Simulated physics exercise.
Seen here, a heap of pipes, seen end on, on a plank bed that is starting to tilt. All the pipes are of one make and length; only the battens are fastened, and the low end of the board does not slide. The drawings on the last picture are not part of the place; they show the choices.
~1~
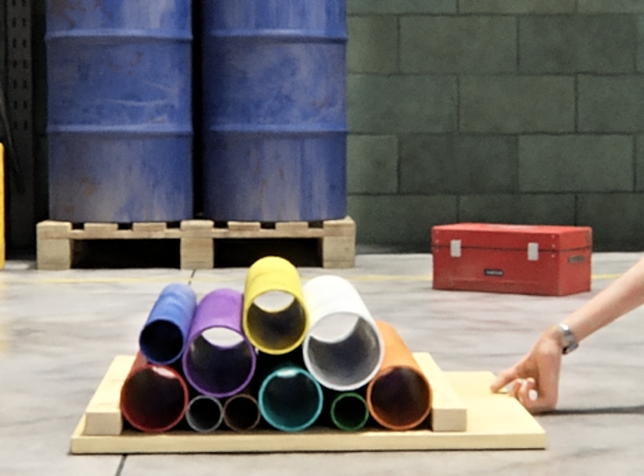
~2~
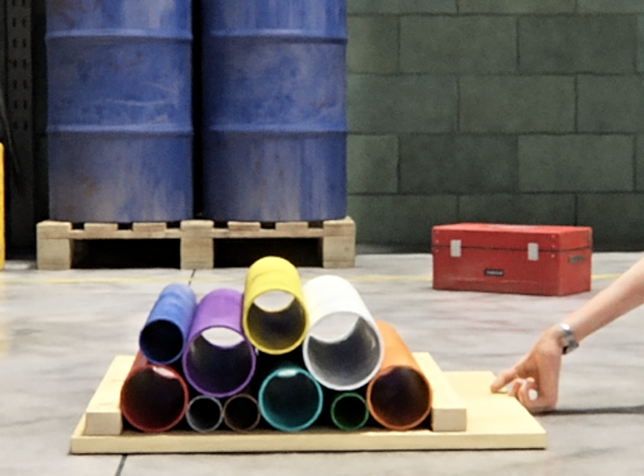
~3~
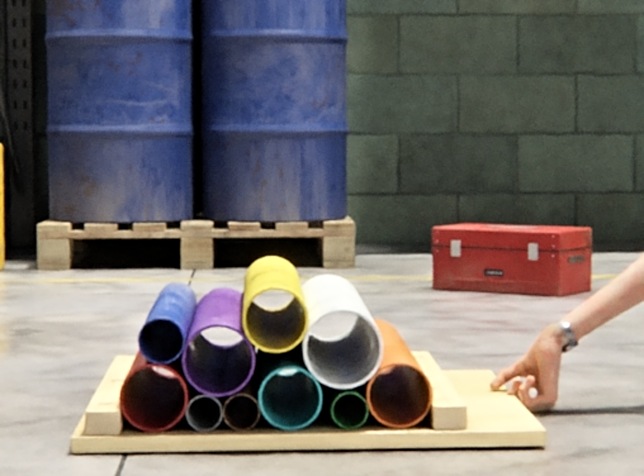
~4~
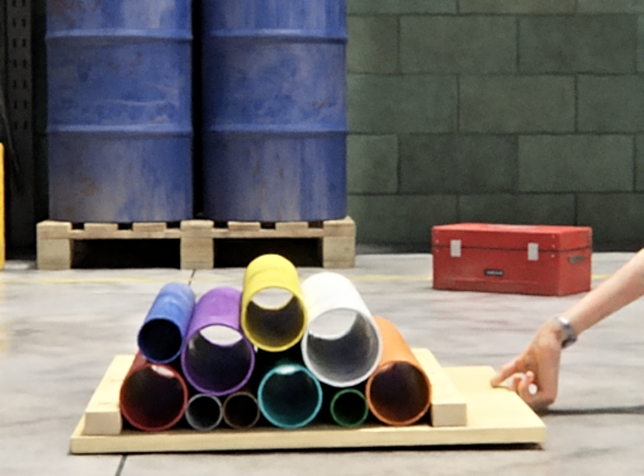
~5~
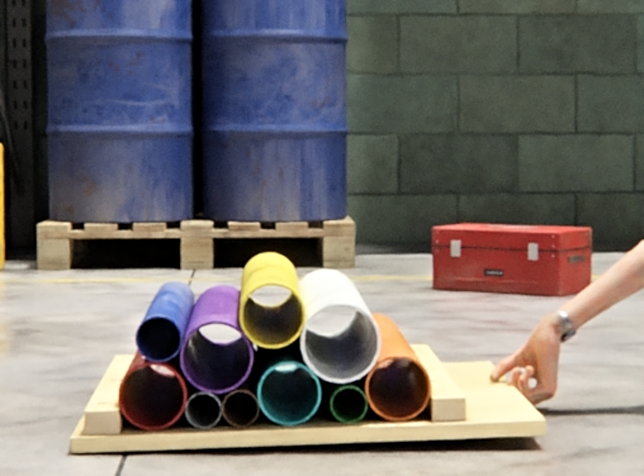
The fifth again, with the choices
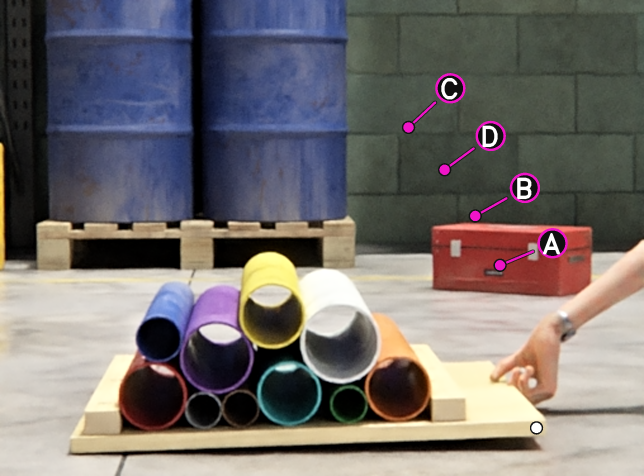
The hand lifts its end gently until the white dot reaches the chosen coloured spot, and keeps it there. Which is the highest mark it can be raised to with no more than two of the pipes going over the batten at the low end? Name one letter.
Lift it to C and no more.
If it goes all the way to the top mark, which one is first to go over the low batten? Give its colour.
First is the blue one.
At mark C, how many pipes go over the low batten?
It comes to one.
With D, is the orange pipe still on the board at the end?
Yes, with D.
On the copy, A at (500, 265); B at (475, 216); C at (409, 128); D at (445, 170); the white dot at (536, 428).
On C. First, board at 22°.
Then, board at 42°.
Finally, board at 43°, one over the low batten (blue).
By contrast, A one over the low batten (blue); B one over the low batten (blue); D one over the low batten (blue).
